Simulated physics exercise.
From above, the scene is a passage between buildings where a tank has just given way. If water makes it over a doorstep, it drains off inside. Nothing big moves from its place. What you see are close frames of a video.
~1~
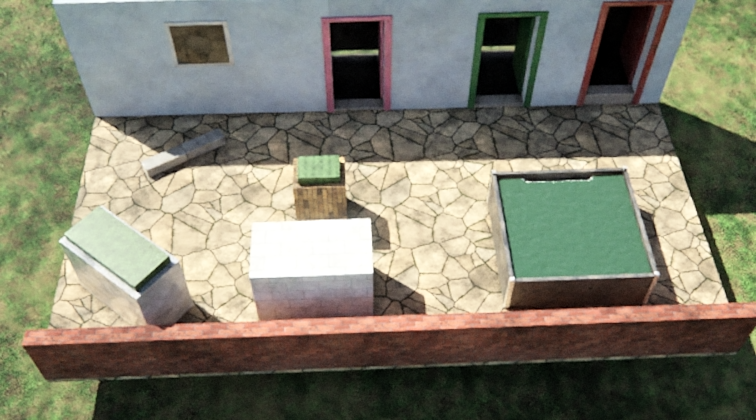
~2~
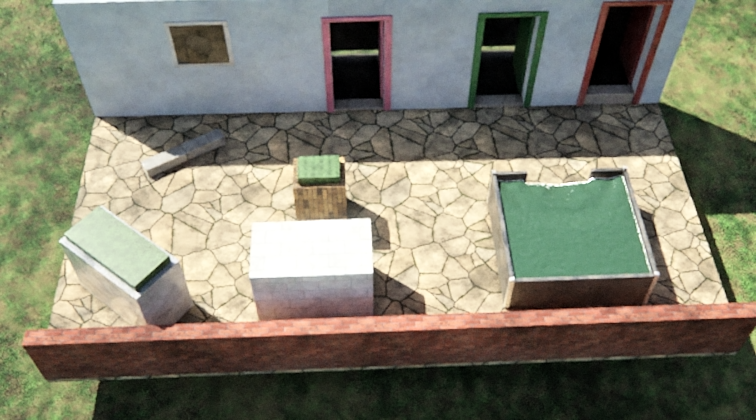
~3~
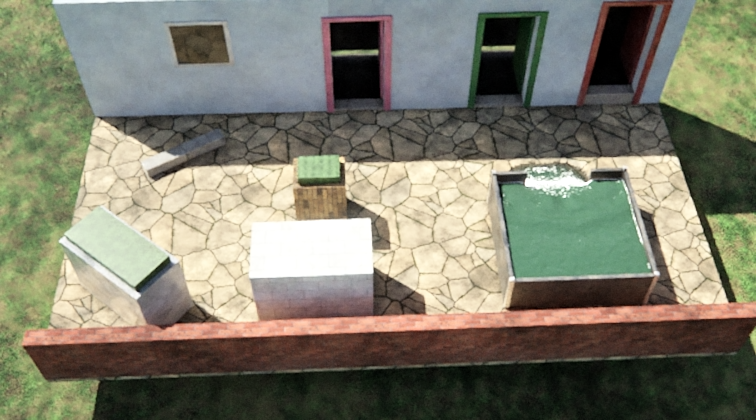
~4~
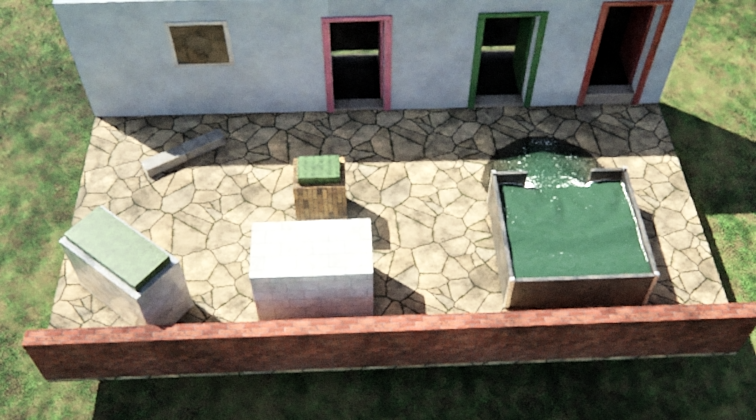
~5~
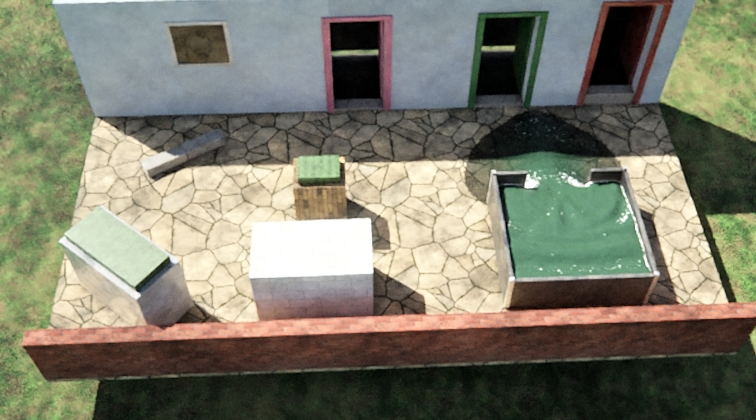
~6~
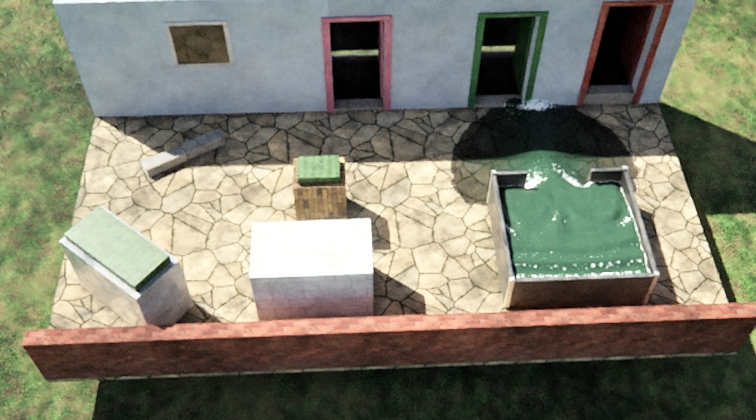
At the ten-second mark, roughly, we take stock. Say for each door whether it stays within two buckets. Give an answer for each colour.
The green door will be over the limit; the red door will be within bounds; the pink door will be within bounds.
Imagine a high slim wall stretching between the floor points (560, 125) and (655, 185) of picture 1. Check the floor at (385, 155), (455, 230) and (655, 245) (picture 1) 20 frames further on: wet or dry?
Submerged, spared, then submerged.
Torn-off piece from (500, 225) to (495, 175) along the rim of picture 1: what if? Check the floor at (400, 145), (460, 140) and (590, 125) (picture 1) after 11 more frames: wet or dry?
Going through them, the first would be submerged, the next still bare and the last still bare.
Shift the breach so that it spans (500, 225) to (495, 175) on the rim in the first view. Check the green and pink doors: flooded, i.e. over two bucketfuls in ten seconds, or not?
Result - green undershoots, pink overshoots.
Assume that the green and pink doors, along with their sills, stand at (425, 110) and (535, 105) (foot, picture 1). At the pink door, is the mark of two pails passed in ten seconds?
Result for pink: It breaks the limit.
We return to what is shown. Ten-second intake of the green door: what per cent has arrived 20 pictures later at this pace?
Close to 70 out of every hundred.
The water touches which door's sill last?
Door: The pink door.
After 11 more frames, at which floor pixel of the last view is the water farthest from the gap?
The wet edge reaches furthest near (322, 113).
A moment on, water covers 20 % of the floor; the green door over two buckets in, the red door wet at the sill, nothing in, the pink door not reached.
Next, water covers 20 % of the floor; the green door far over two buckets in, the red door wet at the sill, nothing in, the pink door wet at the sill, nothing in.
Then, water covers 30 % of the floor; the green door far over two buckets in, the red door wet at the sill, nothing in, the pink door wet at the sill, nothing in.
Later, water covers 50 % of the floor; the green door far over two buckets in, the red door wet at the sill, nothing in, the pink door under two buckets in.
In the end, water covers 65 % of the floor; the green door far over two buckets in, the red door wet at the sill, nothing in, the pink door under two buckets in.
